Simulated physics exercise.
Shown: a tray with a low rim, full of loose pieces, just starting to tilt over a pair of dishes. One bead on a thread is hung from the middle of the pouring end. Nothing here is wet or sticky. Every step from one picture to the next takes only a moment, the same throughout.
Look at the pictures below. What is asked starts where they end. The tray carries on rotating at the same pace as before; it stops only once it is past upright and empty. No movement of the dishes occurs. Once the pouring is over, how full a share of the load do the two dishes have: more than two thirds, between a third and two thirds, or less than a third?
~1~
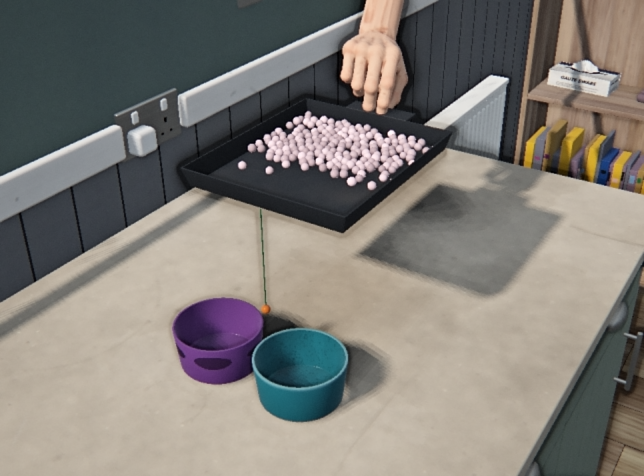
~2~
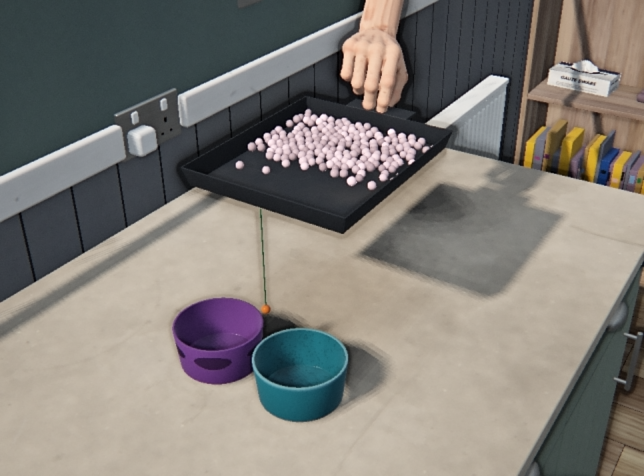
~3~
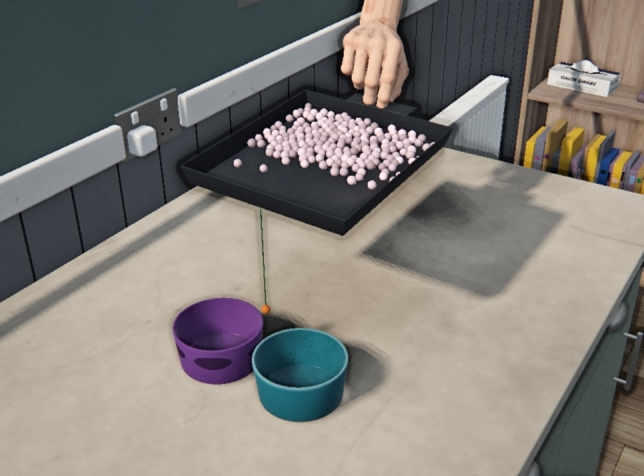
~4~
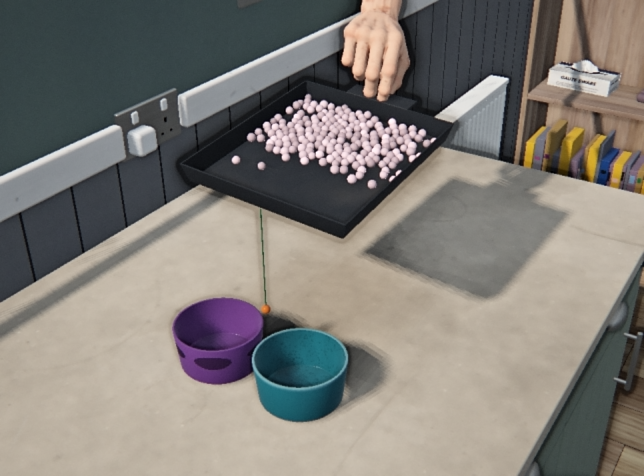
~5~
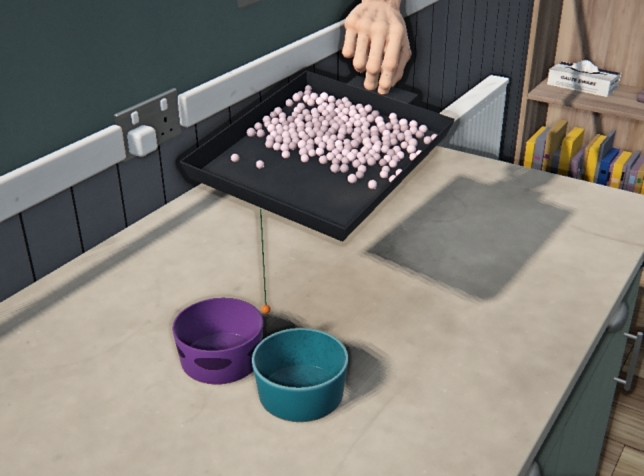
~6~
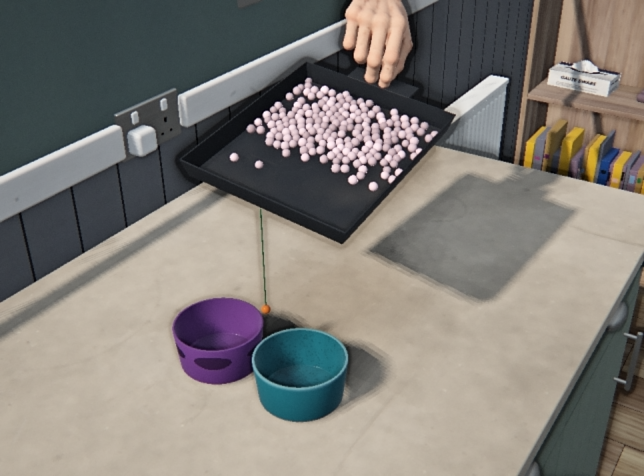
They have between a third and two thirds of it.
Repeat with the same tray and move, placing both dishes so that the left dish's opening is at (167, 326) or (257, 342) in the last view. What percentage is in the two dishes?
About 0 and 70 per cent respectively.
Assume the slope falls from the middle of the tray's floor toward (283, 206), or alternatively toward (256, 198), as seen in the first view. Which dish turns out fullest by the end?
For the first aim the right side, for the second the left side.
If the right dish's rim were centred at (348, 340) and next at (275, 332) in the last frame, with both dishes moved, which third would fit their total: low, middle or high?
Over two thirds; under a third.
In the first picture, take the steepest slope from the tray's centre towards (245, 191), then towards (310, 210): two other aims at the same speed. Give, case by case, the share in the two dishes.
In turn 30 and 70 in a hundred.
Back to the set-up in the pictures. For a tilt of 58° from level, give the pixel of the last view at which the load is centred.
Around (339, 214).
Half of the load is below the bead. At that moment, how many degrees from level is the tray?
Roughly 80 degrees.
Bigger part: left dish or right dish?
Result - fuller dish: Right-side dish.
Soon, tray tipped steeply; most on the tray; a stray few in the right dish; a small part outside both; a small part in the air.
A while on, tray tipped right over; a stray few on the tray; about a third in the right dish; about half outside both; a small part in the air.
Towards the end, tray tipped past a quarter turn; about half in the right dish; about half outside both.
Finally, tray tipped past a quarter turn; about half in the right dish; none in the left dish; about half outside both.
